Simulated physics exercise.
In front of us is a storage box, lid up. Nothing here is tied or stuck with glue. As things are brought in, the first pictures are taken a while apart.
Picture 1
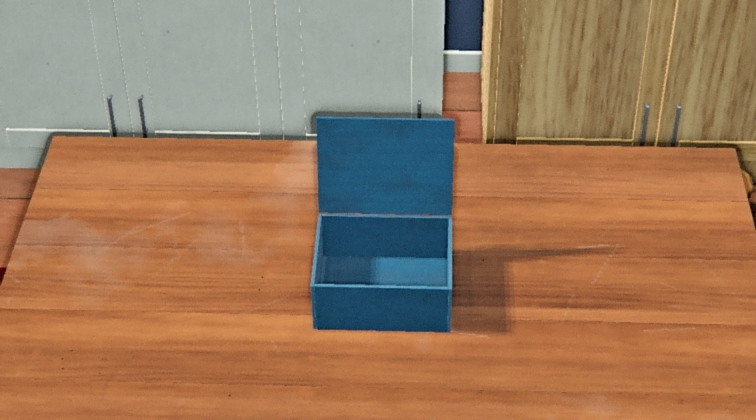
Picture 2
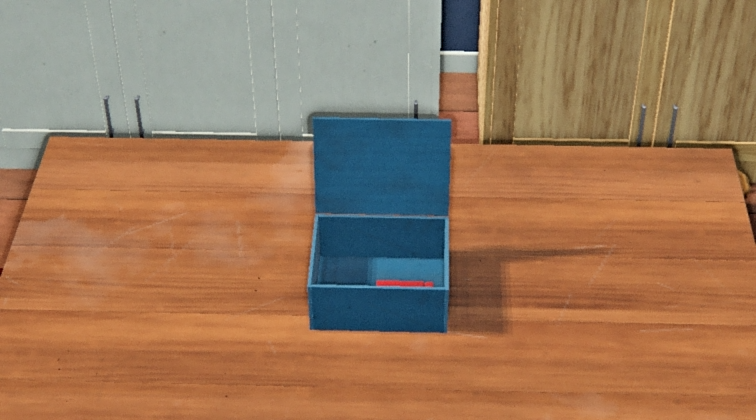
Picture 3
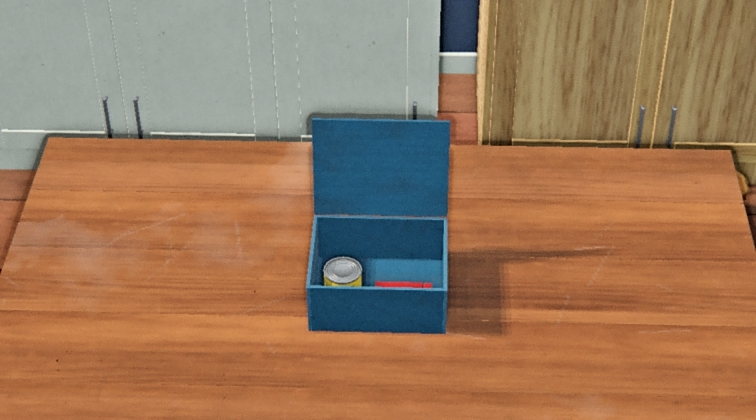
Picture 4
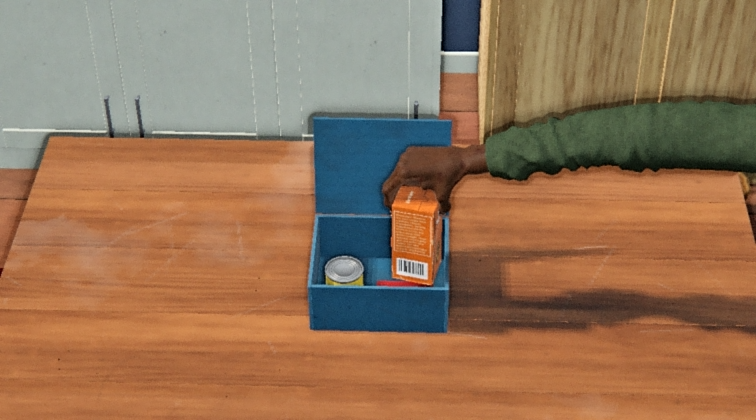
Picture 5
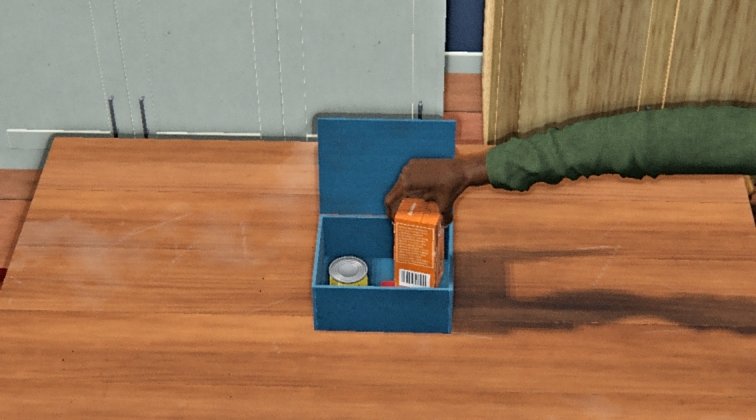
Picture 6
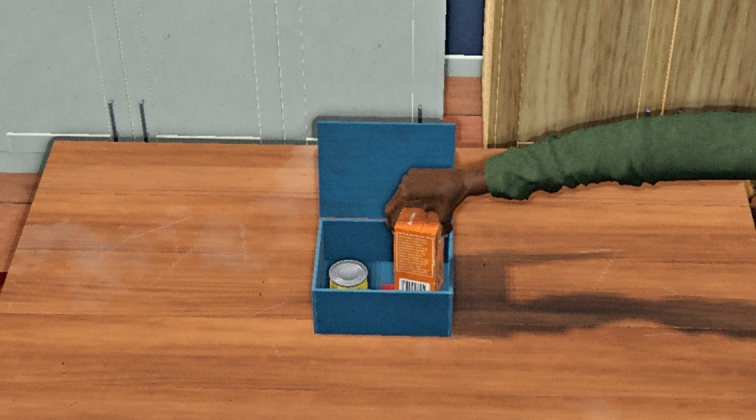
On a wooden table, an open blue box holding a red item and a can, a hand lowering an orange carton inside.
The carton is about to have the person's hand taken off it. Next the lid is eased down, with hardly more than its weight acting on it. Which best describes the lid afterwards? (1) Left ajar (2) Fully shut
(1) Left ajar.
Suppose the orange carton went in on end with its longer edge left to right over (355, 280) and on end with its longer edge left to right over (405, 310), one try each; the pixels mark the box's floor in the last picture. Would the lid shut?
With the first placement the lid is kept from closing; with the second it is kept from closing.
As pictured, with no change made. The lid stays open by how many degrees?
Close to 25 degrees.
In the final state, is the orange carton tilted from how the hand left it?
Looking at the last picture, the orange carton sits at an angle.
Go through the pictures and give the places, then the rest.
The last thing is not in view yet, in the first frame.
The last thing is not in view yet, in the second frame.
The last thing is not in view yet, in the third frame.
On its way; orange carton (417, 234), in the fourth frame.
On its way; orange carton (419, 246), in the fifth frame.
In place under the hand; orange carton (419, 255), in the sixth frame.
Then, 0.70 s later than the last frame, orange carton tilted by 41° near (417, 273); red shaker moved about its own width.
Then, 1.50 s later than the last frame, lid 68° above the rim; orange carton tilted by 41° near (415, 274); red shaker moved well along.
Then, 2.00 s later than the last frame, lid 24° above the rim; orange carton tilted by 42° near (415, 274); red shaker moved well along.
When it is over, lid 23° above the rim; lying over in the box, orange carton; moved from the start, red shaker; yellow tin as before. End places, in pixels of the last picture, orange carton near (415, 274).
